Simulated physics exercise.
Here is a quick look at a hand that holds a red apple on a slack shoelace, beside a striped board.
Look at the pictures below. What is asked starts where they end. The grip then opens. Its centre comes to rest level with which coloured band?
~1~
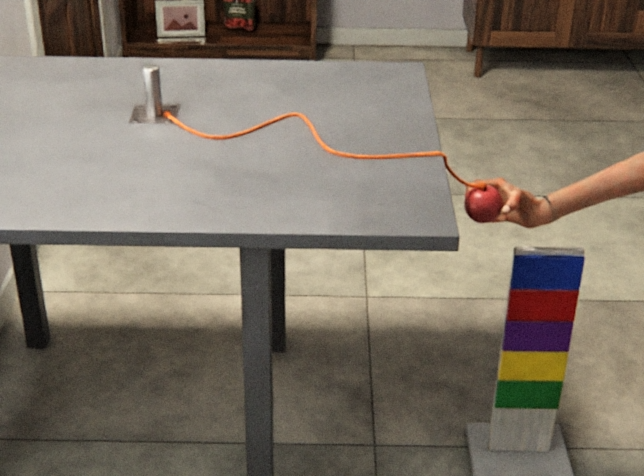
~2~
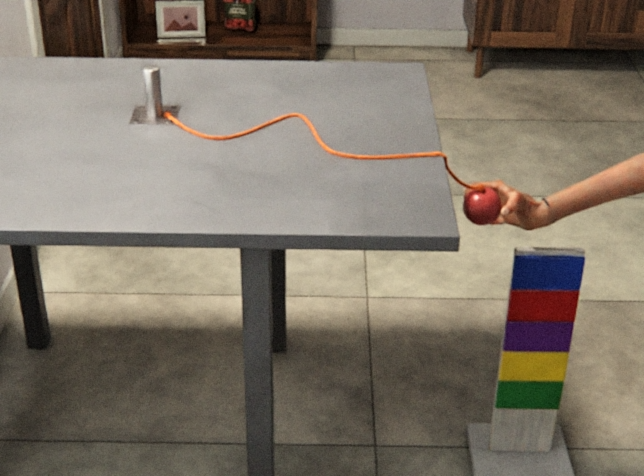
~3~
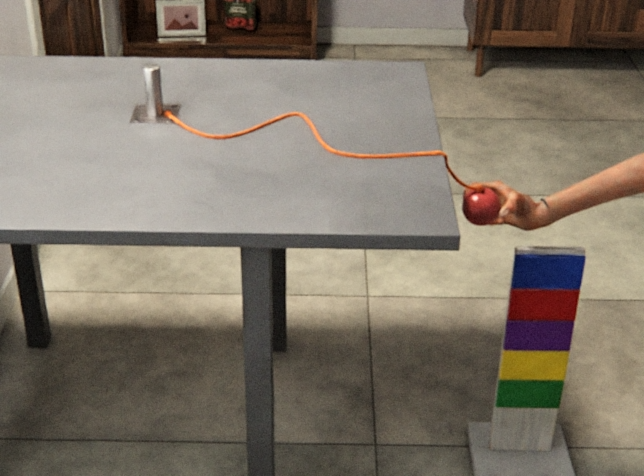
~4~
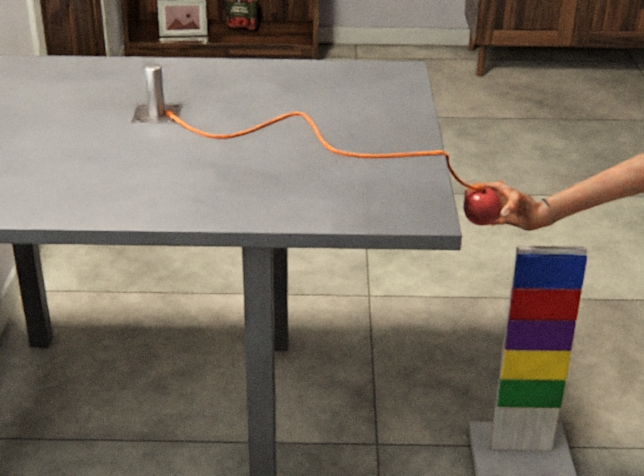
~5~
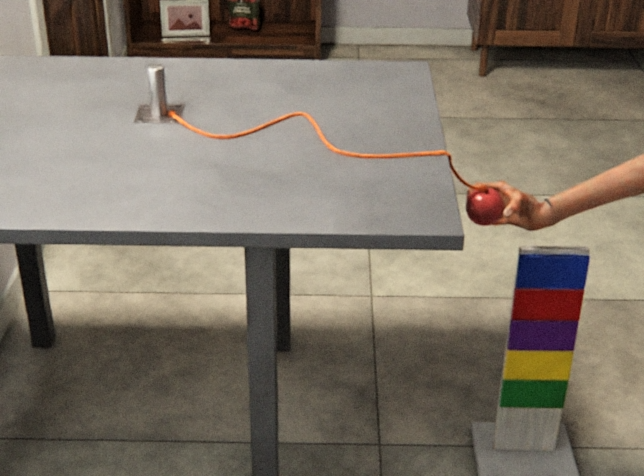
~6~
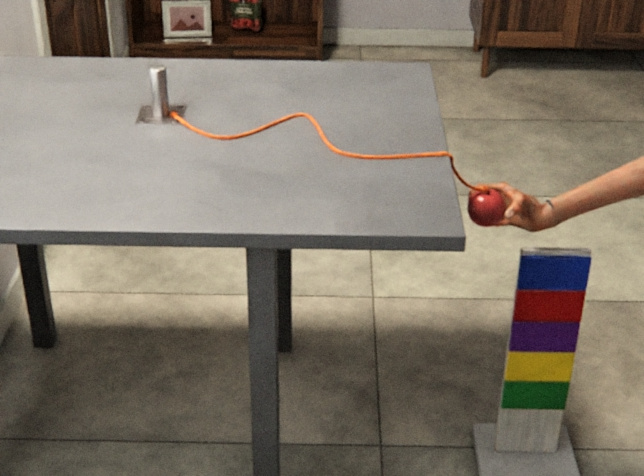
With the red one.
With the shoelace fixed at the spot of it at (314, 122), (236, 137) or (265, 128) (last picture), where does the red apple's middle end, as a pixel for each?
It comes to rest around (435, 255), (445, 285) and (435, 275) respectively.
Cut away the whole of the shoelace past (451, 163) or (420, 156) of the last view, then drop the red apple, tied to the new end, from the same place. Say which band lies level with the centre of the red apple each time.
First try: Blue; second try: Higher than all five.
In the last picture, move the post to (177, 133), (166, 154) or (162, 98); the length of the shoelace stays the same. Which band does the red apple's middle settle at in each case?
Answer, in order: Purple, purple, red.
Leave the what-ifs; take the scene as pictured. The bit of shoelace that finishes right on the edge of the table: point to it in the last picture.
Around (352, 155).
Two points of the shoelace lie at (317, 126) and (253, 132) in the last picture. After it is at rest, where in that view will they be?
Well, the first one sits at (374, 136), and the second one sits at (280, 125).
Early on, apple near (410, 284); level with red.
Midway, apple near (450, 301); level with red.
Finally, apple near (445, 300); level with red. The red one.
